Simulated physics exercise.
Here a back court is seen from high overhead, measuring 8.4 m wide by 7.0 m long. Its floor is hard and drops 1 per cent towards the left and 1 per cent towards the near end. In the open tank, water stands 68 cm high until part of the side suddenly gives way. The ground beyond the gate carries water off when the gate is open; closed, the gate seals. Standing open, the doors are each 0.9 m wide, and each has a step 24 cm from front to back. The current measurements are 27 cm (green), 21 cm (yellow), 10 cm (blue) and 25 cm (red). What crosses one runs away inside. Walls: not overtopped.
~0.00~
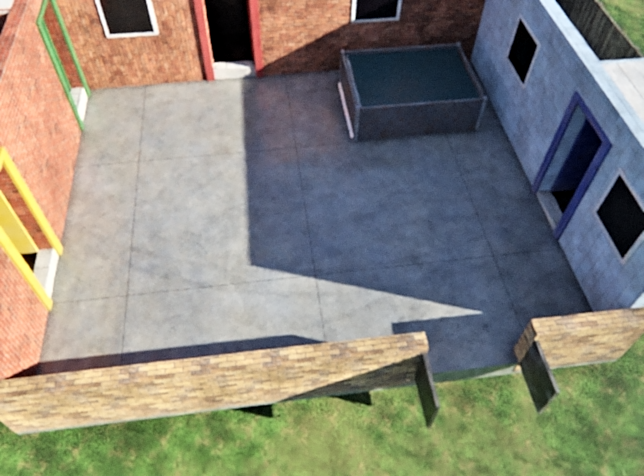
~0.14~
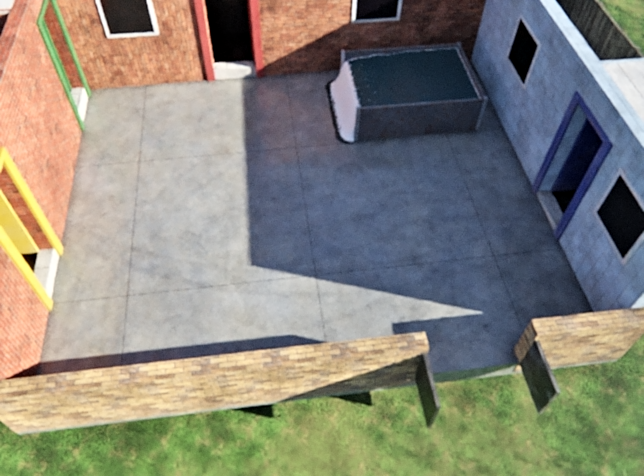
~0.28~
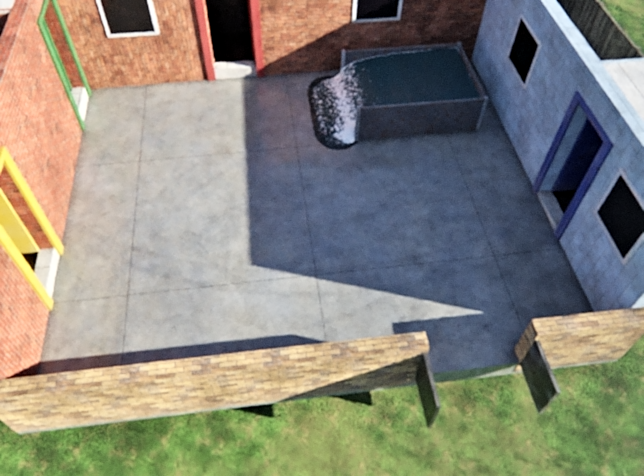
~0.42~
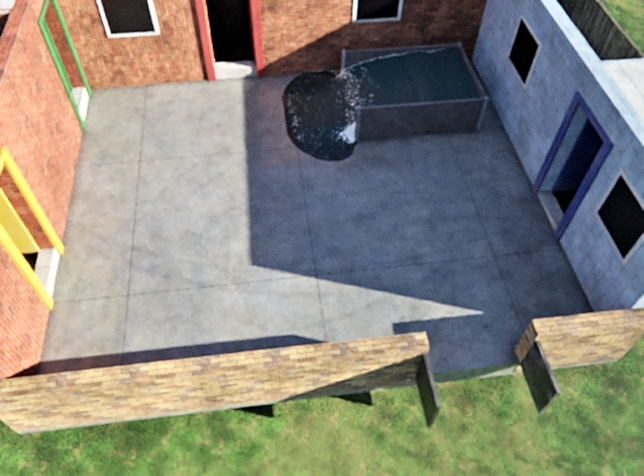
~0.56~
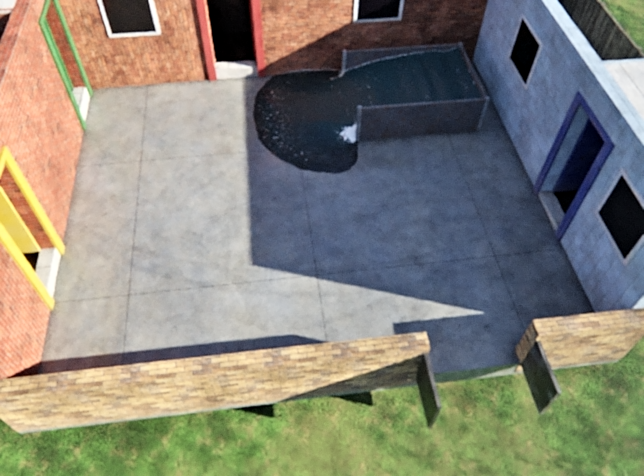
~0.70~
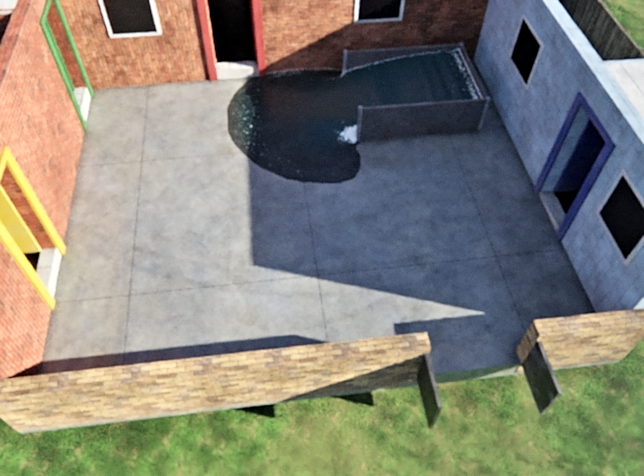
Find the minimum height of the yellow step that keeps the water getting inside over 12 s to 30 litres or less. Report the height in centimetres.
Roughly 10.5 cm.
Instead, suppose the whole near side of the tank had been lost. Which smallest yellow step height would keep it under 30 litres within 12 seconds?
It should stand roughly 7.5 cm high.
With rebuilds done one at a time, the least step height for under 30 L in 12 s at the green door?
At the green door it takes roughly 30 centimetres.
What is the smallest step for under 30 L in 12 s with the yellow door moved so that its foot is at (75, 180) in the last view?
Minimum: Close to 18 cm.
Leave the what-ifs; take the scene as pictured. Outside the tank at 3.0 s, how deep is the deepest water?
38 cm.
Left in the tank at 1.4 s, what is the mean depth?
Around 38 centimetres.
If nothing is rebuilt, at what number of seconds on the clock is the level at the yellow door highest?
I'd guess close to 3.2 seconds.
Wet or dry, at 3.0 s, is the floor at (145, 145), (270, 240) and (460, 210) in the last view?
In order: Soaked, soaked, untouched.
After 1.4 s water covers 30 % of the floor, deepest (30 cm) near (347, 124); it has not reached the yellow door.
After 3.0 s water covers 45 % of the floor, deepest (38 cm) near (88, 116); 17 cm at the yellow door, 0 litres in over its 21 cm step.
After 12.0 s water covers 95 % of the floor, deepest (14 cm) near (34, 406); 11 cm at the yellow door, 0 litres in over its 21 cm step.
At the yellow door as built, the water arrived by 2.7 s and peaked near 18 cm at 3.2 s.
Run again over the same 12 s with other heights there, 40 litres in over 9.5 cm, 18 litres over 11.5 cm. The limit of 30 litres is kept from about 10.5 cm up.
